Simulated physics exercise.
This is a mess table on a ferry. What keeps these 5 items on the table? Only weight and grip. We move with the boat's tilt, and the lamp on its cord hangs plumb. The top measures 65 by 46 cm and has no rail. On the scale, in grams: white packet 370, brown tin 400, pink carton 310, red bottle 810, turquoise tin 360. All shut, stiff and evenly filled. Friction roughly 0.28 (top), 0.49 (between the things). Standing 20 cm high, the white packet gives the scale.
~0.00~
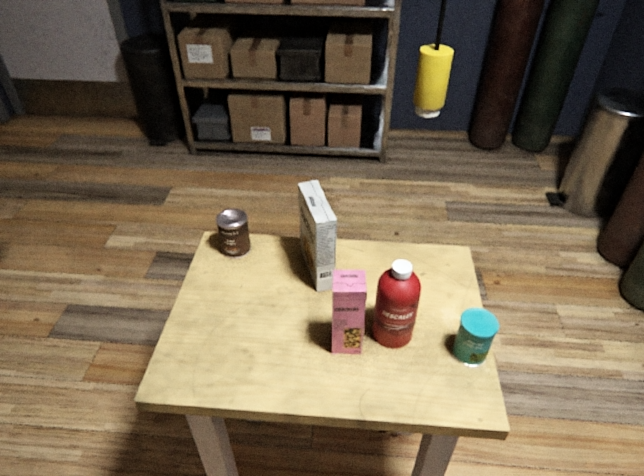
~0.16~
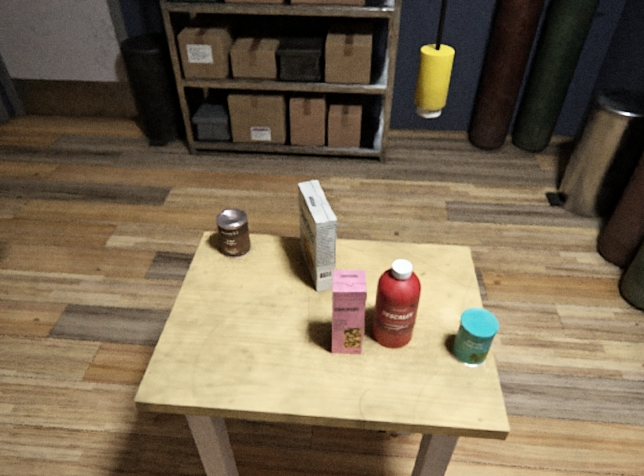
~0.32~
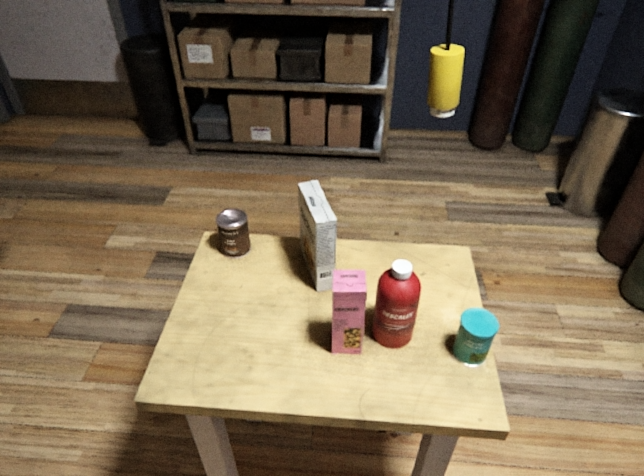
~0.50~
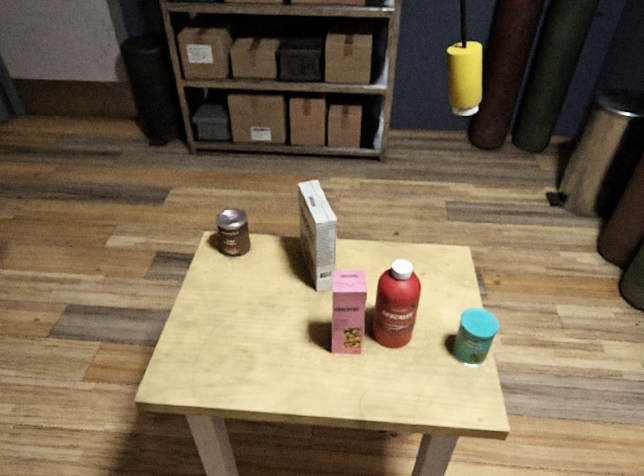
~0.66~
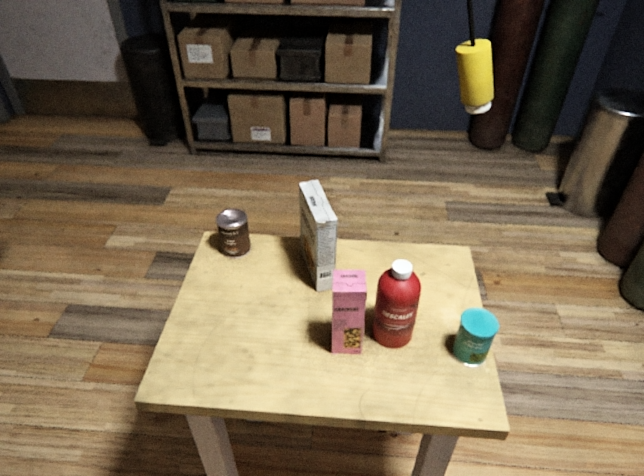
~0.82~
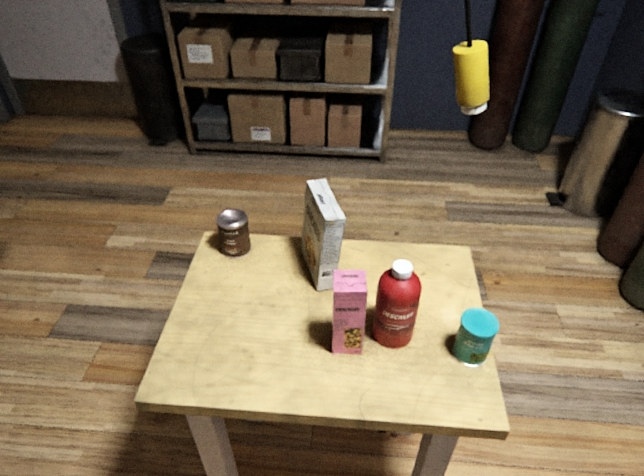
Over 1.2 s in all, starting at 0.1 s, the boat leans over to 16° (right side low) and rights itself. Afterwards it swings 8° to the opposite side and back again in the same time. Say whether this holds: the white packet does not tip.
It does not hold, the white packet tips.
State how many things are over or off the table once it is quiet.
1.
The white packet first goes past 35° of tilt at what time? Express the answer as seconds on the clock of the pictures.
That first happens close to 1.0 seconds.
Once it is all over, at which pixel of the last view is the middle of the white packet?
Roughly at pixel (376, 250).
Around 1.12 s, floor tilted 3°, right side down; white packet tipped 68° against what carries it near (362, 241).
Around 1.22 s, boat level; white packet on its side near (375, 250).
Finally (3.0 s), on their side or leaning hard on the table, white packet; the other 4 still in place (within 5 cm). In the last view, white packet near (376, 250).
